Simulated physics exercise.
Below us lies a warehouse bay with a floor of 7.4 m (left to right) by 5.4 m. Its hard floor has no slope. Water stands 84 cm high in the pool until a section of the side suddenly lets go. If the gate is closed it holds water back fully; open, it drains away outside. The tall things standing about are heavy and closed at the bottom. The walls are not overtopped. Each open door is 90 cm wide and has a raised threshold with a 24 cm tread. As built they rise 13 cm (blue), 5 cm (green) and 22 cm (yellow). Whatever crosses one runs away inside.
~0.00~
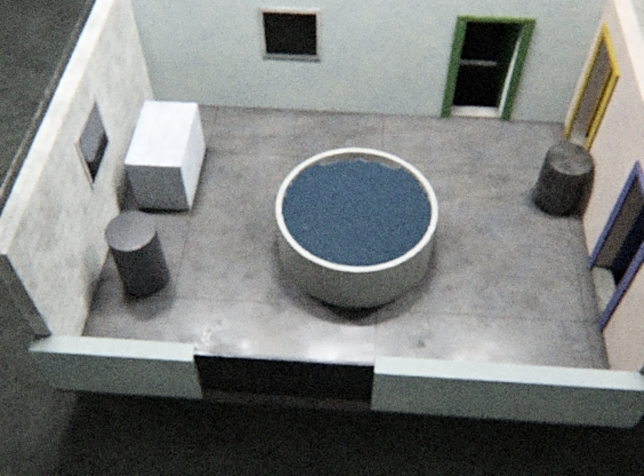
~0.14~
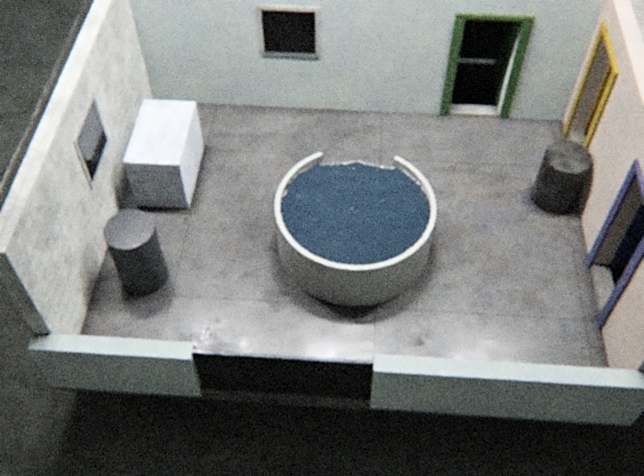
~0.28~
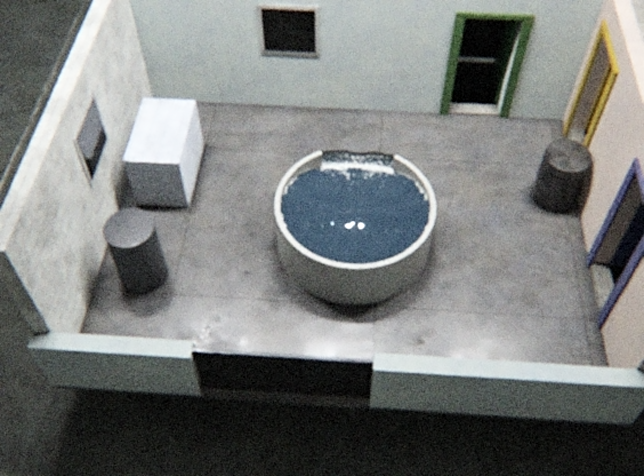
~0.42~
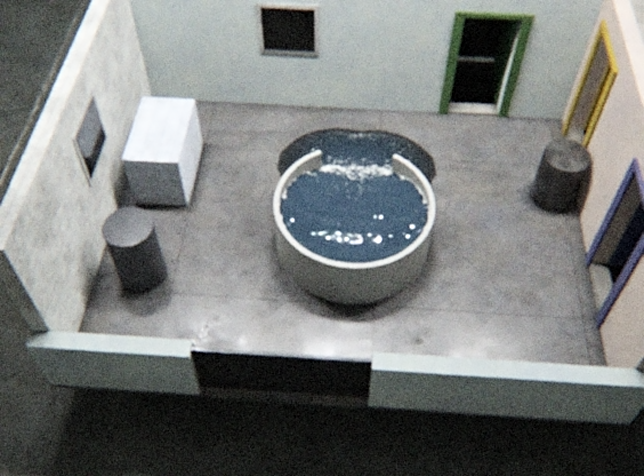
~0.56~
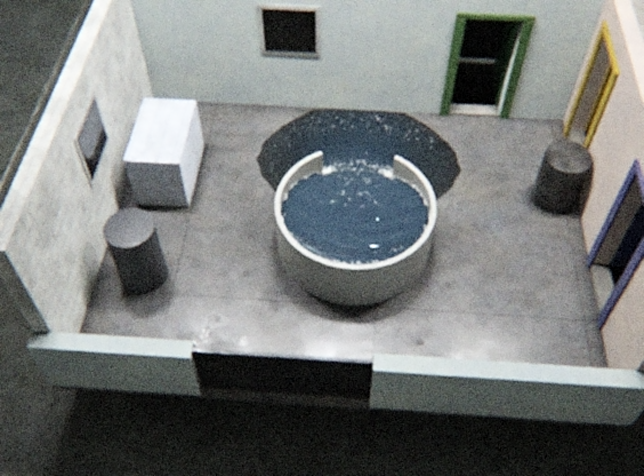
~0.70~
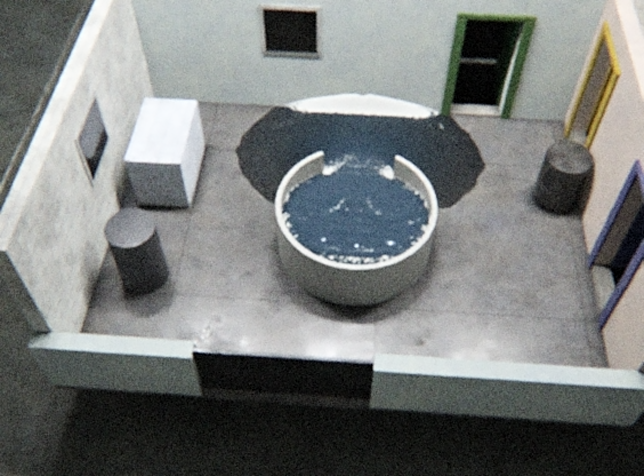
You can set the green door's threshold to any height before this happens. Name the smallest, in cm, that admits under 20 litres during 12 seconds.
Some 15 cm above the ground.
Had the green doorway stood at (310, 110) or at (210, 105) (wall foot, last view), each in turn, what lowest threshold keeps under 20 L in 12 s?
About 33 and 21 cm.
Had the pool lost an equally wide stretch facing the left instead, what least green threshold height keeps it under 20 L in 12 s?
Some 9.0 cm.
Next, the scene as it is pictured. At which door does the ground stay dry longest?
The blue one.
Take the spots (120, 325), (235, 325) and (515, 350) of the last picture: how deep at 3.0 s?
Roughly 0, 0 and 0 cm, in turn.
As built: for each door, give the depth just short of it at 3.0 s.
In cm: Blue 1, green 12, yellow 31.
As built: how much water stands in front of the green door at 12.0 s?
Some 7.0 cm.
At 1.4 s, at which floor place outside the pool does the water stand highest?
At about (362, 116).
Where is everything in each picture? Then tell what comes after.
In the first picture, still water, 84 cm deep, in the pool at (356, 209); the green door at (484, 74) is dry.
In the second picture, water pours out on the far side and has run 0.3 m, to a hidden place; about 9 cm deep outside, 84 cm at the back.
In the third picture, the front is at a hidden place, 0.8 m from the gap on the far side; 1.3 m2 of floor is wet, 84 cm left at the back.
In the fourth picture, the front is at (328, 132), 1.3 m from the gap on the far side; 2.8 m2 of floor is wet, 83 cm left at the back.
In the fifth picture, water pours out on the far side and has run 1.9 m, to (331, 110); about 6 cm deep outside, 76 cm at the back.
In the sixth picture, the front is at (283, 108), 2.2 m from the gap on the far side; 6.8 m2 of floor is wet, 70 cm left at the back; the green door at (484, 72), 2.8 m from the gap, is still 0.5 m from the nearest water.
After 1.4 s water covers 25 % of the floor, deepest (48 cm) near (362, 116); 15 cm at the green door, 9 litres in over its 5 cm threshold.
After 3.0 s water covers 40 % of the floor, deepest (41 cm) near (577, 188); 12 cm at the green door, 69 litres in over its 5 cm threshold.
After 12.0 s water covers 100 % of the floor, deepest (17 cm) near (576, 248); 7 cm at the green door, 213 litres in over its 5 cm threshold.
At the green door as built, the water arrived by 0.9 s and peaked near 16 cm at 1.6 s.
With a threshold of 13 cm, 37 litres would have come in within the 12 s; with 17.5 cm, 8 litres. So under 20 litres takes about 15 cm.
